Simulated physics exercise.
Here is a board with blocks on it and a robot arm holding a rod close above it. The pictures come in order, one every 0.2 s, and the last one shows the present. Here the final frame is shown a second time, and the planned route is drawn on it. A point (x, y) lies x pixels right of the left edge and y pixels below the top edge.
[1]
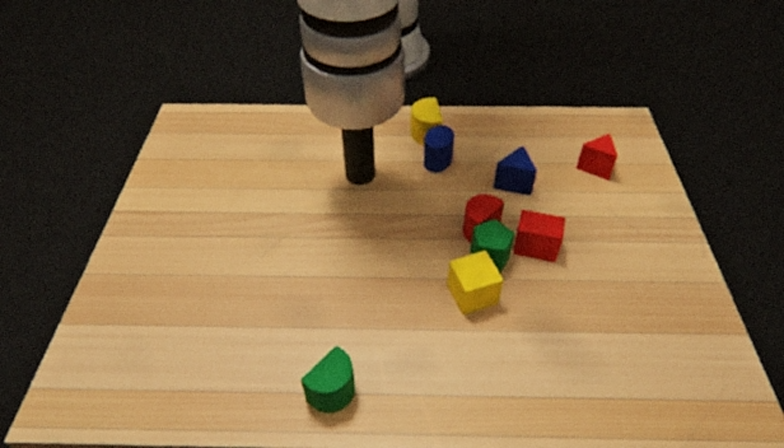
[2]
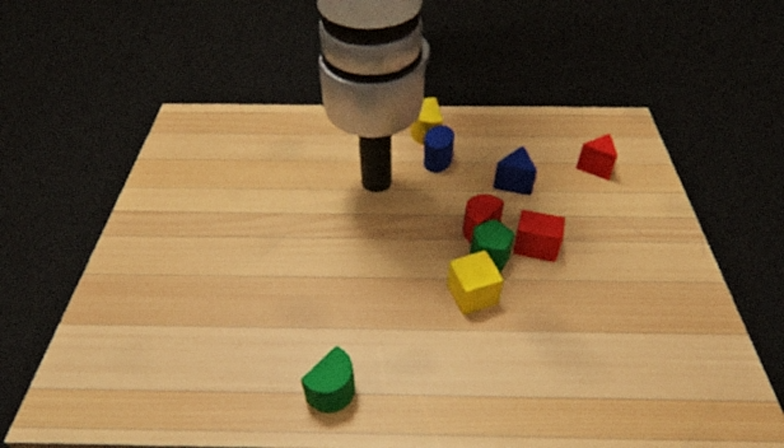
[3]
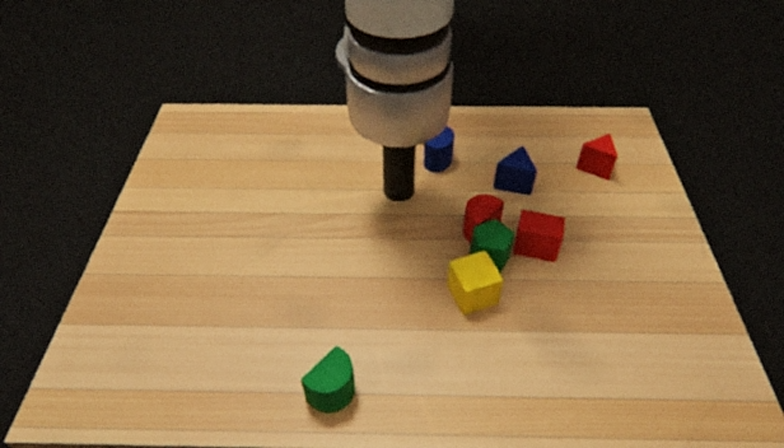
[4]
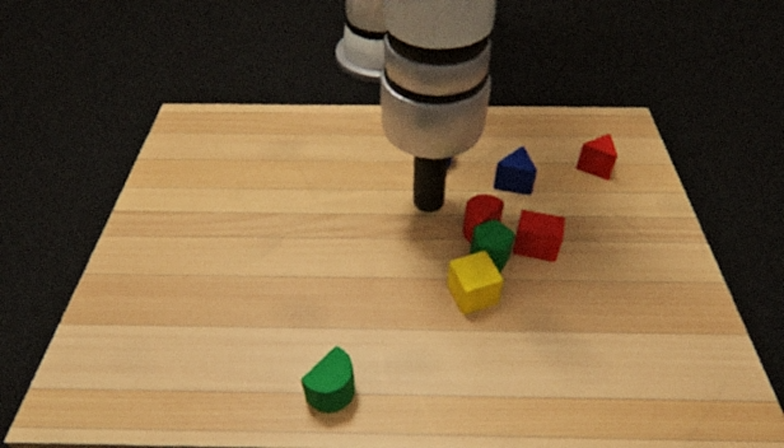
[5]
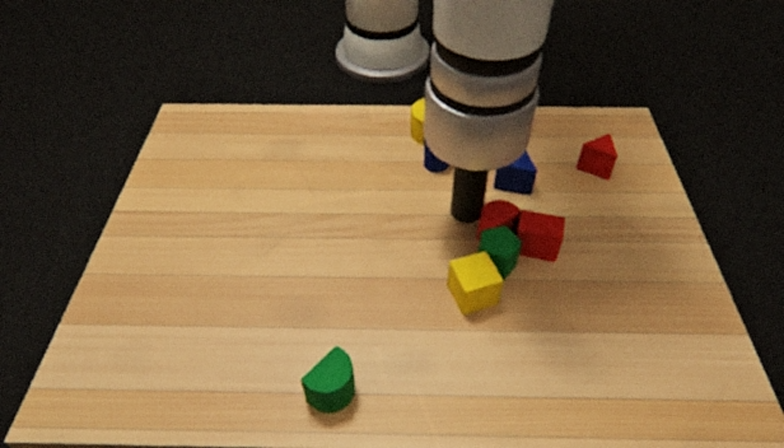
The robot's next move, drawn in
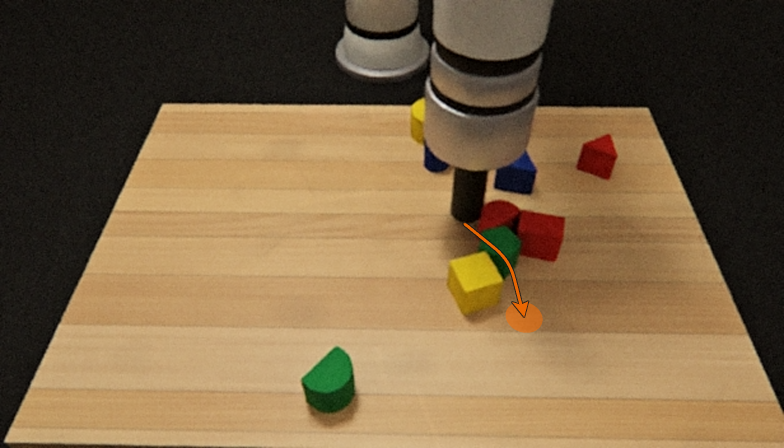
A robot arm holding a dark rod glides rightward and slightly toward the viewer over a wooden board scattered with colored blocks, at first touching nothing. It then meets the curved red block and nudges it a little to the right, and the green block beside it shifts slightly too.
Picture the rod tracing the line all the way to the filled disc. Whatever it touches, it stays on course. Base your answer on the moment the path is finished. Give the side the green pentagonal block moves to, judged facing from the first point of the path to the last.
Measured against the direction from start to end, the green pentagonal block shifts toward the right-hand side.
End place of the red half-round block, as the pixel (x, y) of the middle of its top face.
That would be at about pixel (548, 237).
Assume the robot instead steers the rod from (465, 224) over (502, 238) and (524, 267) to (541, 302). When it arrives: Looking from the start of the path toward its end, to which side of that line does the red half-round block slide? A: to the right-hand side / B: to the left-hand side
B (to the left-hand side)
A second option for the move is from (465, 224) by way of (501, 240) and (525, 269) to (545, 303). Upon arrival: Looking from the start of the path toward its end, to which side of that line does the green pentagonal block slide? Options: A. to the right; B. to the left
Option A.
Drawn move, from (465, 224) through (494, 248) and (514, 279) to (524, 317).
The first path, step by step. One third of the way, rod (497, 237); red half-round block (534, 227), turned 50° anticlockwise; green pentagonal block (513, 254), turned 40° clockwise; red rectangular block (569, 227).
Two thirds of the way, rod (517, 268); red half-round block (548, 237), turned 70° anticlockwise; green pentagonal block (523, 288), turned 75° clockwise; red rectangular block (580, 229), turned 30° anticlockwise.
At the end, rod (527, 306); yellow four-sided block still; red half-round block (548, 237), turned 70° anticlockwise; green pentagonal block (521, 325), turned 110° clockwise; red rectangular block (580, 229), turned 30° anticlockwise.
